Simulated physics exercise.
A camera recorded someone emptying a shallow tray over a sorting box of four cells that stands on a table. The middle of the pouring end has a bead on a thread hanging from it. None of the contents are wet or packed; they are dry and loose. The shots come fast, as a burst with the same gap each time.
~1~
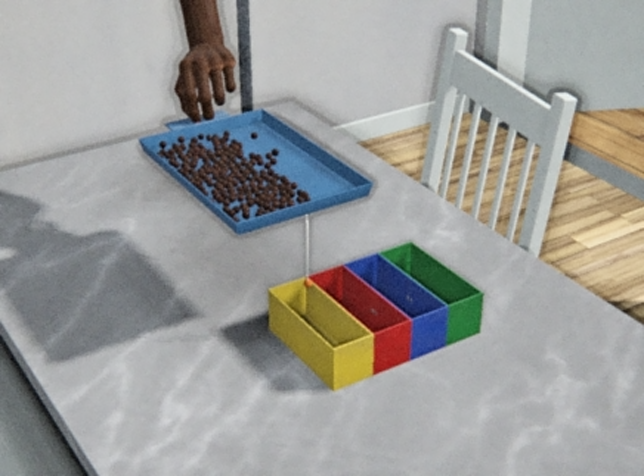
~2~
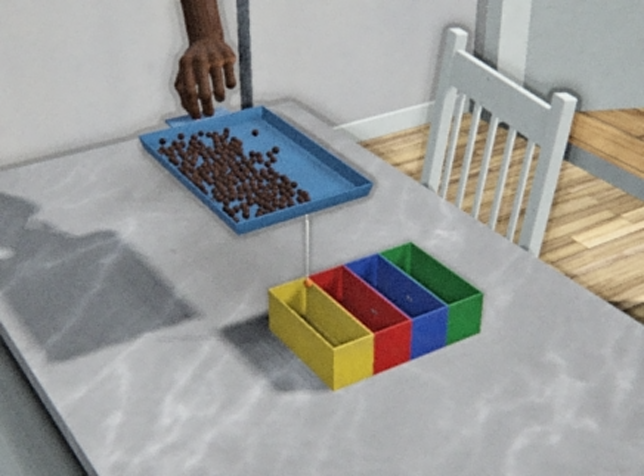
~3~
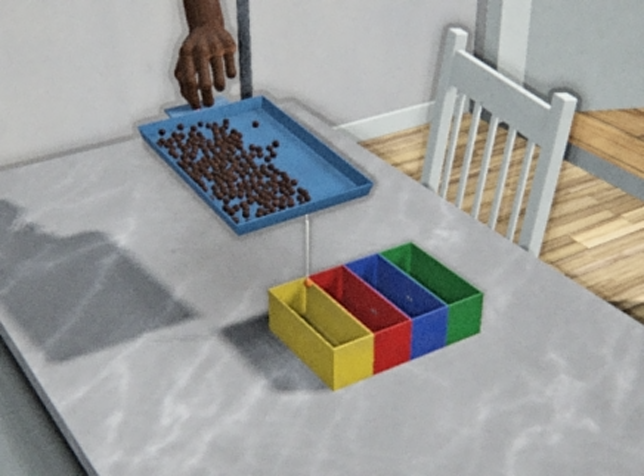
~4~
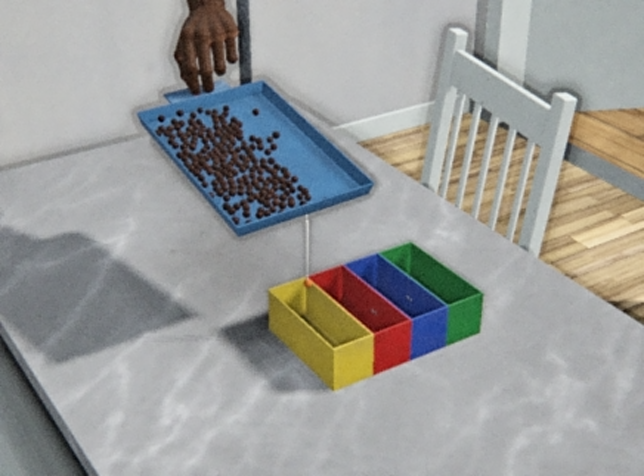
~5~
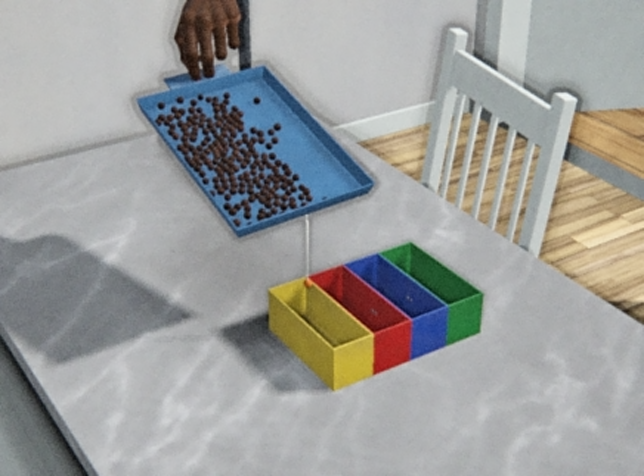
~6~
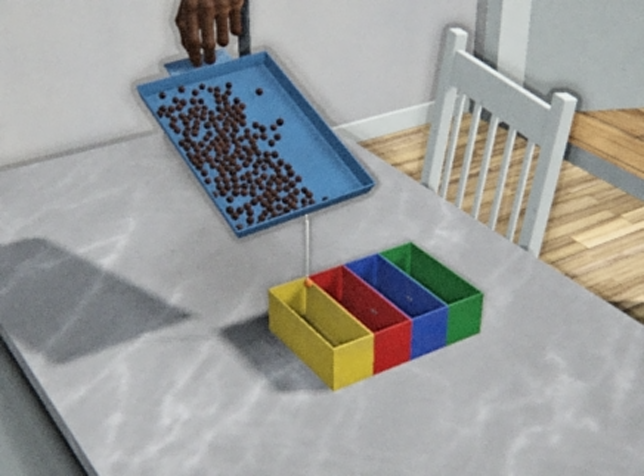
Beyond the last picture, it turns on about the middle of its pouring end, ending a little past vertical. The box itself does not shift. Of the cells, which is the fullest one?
The yellow one.
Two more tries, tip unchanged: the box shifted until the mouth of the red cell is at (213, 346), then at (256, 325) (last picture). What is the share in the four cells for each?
About 70% and about 90%.
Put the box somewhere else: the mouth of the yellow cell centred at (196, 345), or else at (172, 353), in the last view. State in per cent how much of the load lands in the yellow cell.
Trial 1 around 0 percent, trial 2 around 0 percent.
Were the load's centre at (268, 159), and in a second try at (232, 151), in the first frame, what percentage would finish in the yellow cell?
20 % and 20 %.
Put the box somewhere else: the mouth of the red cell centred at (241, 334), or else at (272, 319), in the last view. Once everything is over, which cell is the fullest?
The cell in blue, then red.
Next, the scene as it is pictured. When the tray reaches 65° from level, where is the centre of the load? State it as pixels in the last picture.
Somewhere near pixel (281, 214).
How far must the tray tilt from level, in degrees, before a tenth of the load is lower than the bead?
Angle reached: About 65°.
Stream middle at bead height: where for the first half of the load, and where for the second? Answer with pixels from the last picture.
Initially about (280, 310); subsequently about (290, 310).
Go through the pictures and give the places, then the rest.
In the first frame, corners of the pouring end at (238, 221) and (368, 183), level; middle of the load at (234, 173), chocolate balls; bead on its thread at (308, 283); yellow cell at (353, 359); red cell at (392, 344); blue cell at (429, 329); green cell at (464, 316).
In the second frame, corners of the pouring end at (238, 221) and (368, 182), level; middle of the load at (234, 171).
In the third frame, corners of the pouring end at (238, 222) and (369, 182), tipped barely, lowest at the left corner; middle of the load at (234, 167).
In the fourth frame, corners of the pouring end at (239, 224) and (369, 182), tipped a little, lowest at the left corner; middle of the load at (234, 160).
In the fifth frame, corners of the pouring end at (239, 226) and (370, 182), tipped a little, lowest at the left corner; middle of the load at (235, 154).
In the sixth frame, corners of the pouring end at (240, 228) and (370, 182), tipped clearly, lowest at the left corner; middle of the load at (237, 151), nearly all on the move; yellow cell at (353, 359); red cell at (392, 344); blue cell at (429, 329); green cell at (464, 316).
Soon, tray tipped steeply; most on the tray; a small part in the yellow cell; a stray few in the red cell; about a quarter falling or outside the box.
A while on, tray tipped past a quarter turn; a stray few on the tray; about a quarter in the yellow cell; a small part in the red cell; about two thirds falling or outside the box.
Towards the end, tray tipped past a quarter turn; about a quarter in the yellow cell; a small part in the red cell; a stray few in the blue cell; a stray few in the green cell; about two thirds falling or outside the box.
Finally, tray tipped past a quarter turn; about a quarter in the yellow cell; a small part in the red cell; a stray few in the blue cell; a stray few in the green cell; about two thirds outside the box.
